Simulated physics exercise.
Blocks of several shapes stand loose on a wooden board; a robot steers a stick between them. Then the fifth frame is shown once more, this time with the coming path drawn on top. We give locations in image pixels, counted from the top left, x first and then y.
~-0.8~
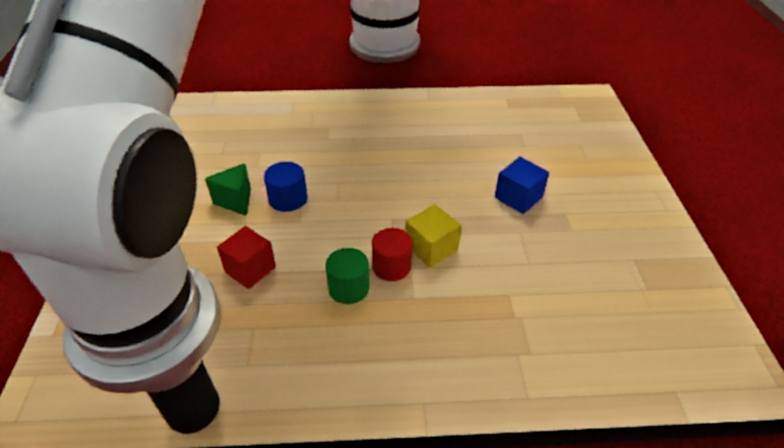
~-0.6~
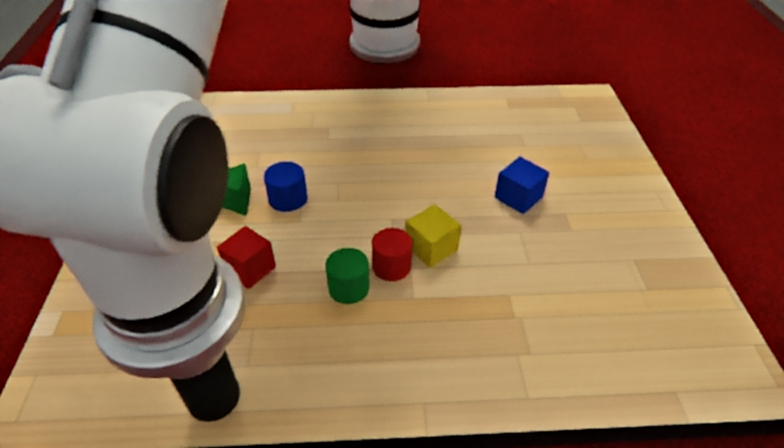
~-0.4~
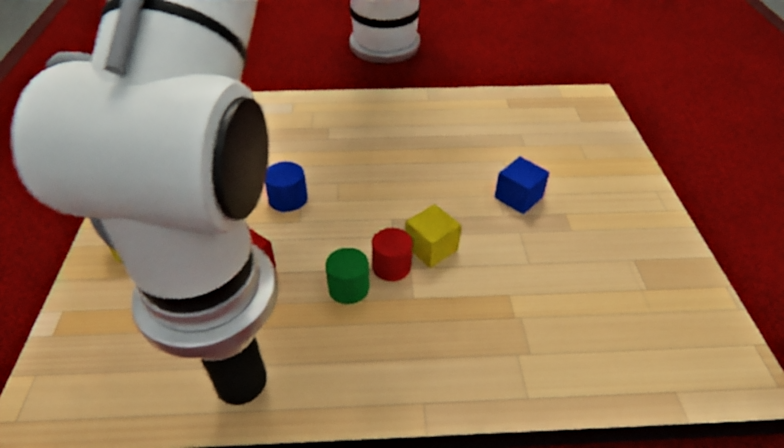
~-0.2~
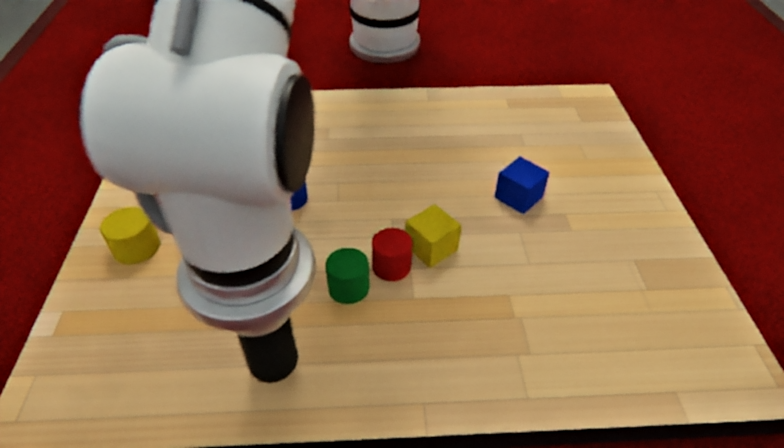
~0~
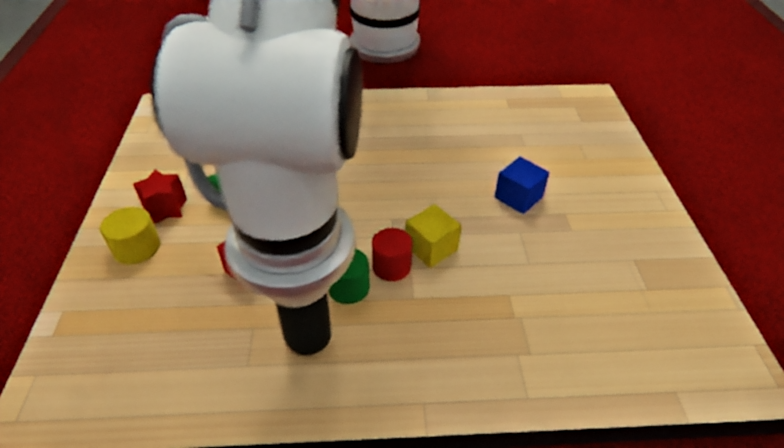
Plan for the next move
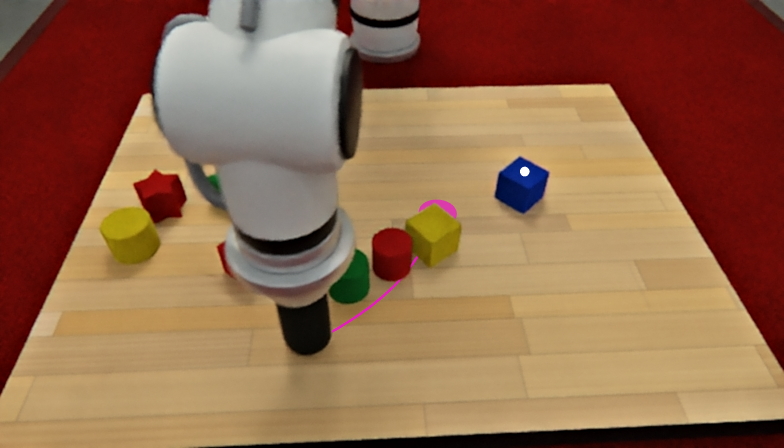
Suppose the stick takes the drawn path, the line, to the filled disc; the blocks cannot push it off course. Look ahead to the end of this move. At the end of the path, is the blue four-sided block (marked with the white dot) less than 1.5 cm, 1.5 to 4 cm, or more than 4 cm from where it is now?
That one ends up within 1.5 cm of where it is now.
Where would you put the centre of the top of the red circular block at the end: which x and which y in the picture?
Just about (397, 192).
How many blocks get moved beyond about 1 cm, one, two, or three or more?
The count will be 3 or more.
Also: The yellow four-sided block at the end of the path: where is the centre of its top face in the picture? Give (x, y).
Expect it around (479, 182).
Drawn move, from (310, 344) via (374, 304) and (416, 258), ending at (438, 213); the dot is on the blue four-sided block.
One third of the way, stick (374, 294); green circular block (353, 249).
Two thirds of the way, stick (417, 248); green circular block (353, 247); red circular block (399, 207); yellow four-sided block (448, 206), turned 35° clockwise.
At the end, stick (439, 203); green circular block (353, 247); red circular block (397, 192); yellow four-sided block (479, 182), turned 105° clockwise; blue four-sided block still.
